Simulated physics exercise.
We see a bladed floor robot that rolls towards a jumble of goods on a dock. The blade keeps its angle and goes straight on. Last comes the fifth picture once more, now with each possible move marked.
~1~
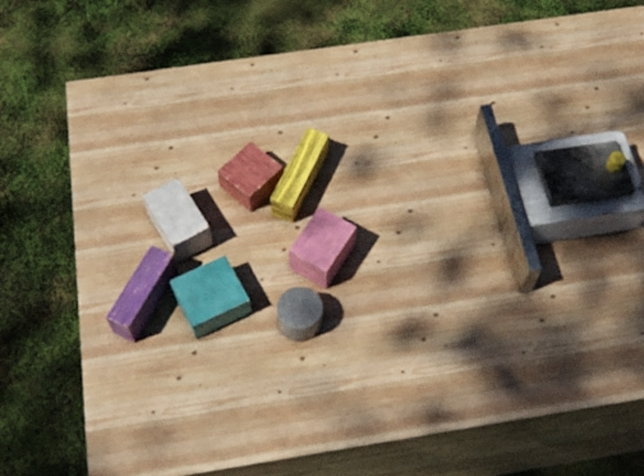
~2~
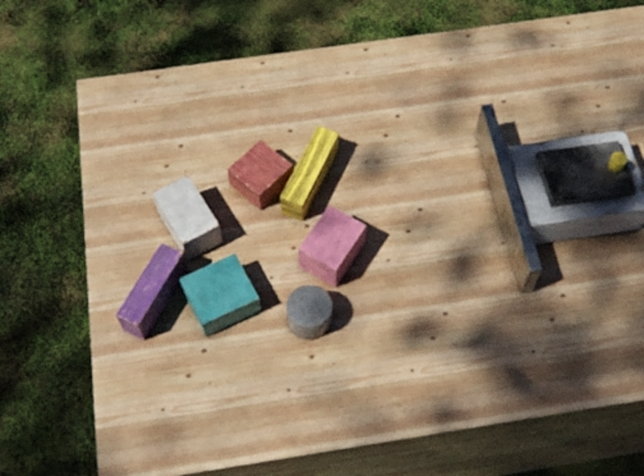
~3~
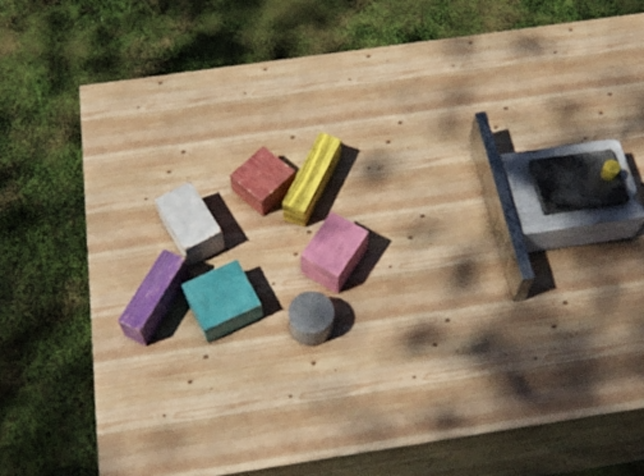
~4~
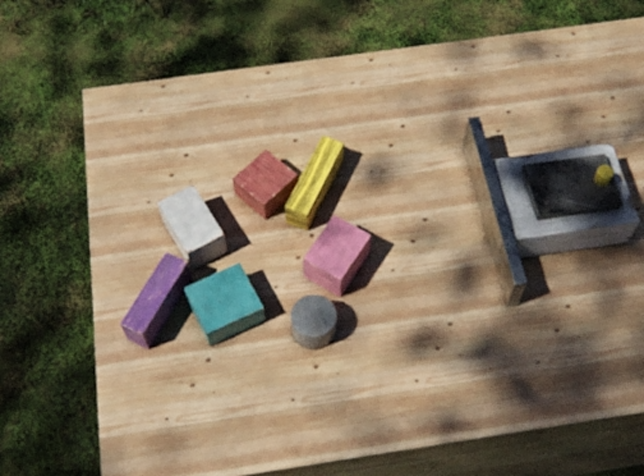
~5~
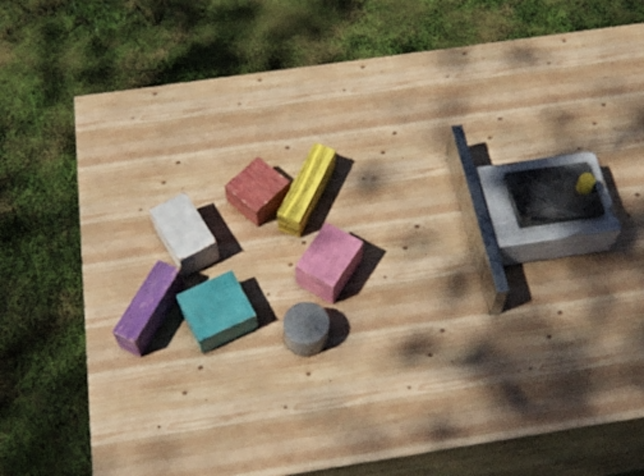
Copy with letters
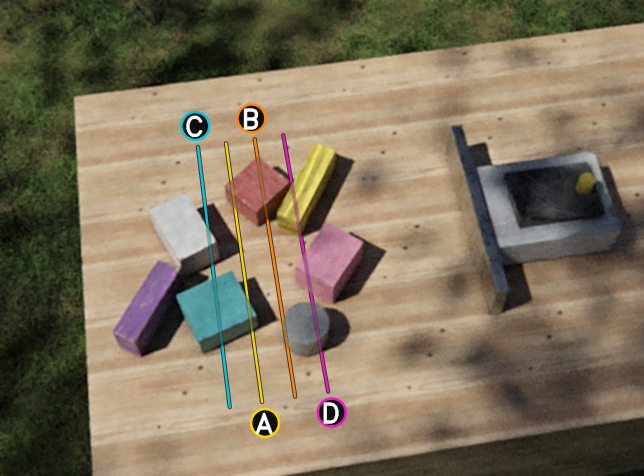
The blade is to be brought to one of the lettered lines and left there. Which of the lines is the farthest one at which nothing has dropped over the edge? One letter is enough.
Line C.
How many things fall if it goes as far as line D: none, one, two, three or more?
The count is none.
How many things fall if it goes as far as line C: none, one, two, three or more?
In all, none.
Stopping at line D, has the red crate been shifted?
By then, yes.
On the copy, A at (243, 263); B at (274, 259); C at (213, 268); D at (304, 254).
On C. First, robot (454, 208); purple bar (150, 308); white crate (185, 235).
Then, robot (360, 221); grey canister (276, 334); red crate (220, 193).
Finally, robot (285, 232); purple bar (96, 312); turquoise crate (142, 322); nothing has fallen.
By contrast, A is safe but short; B is safe but short; D is safe but short.
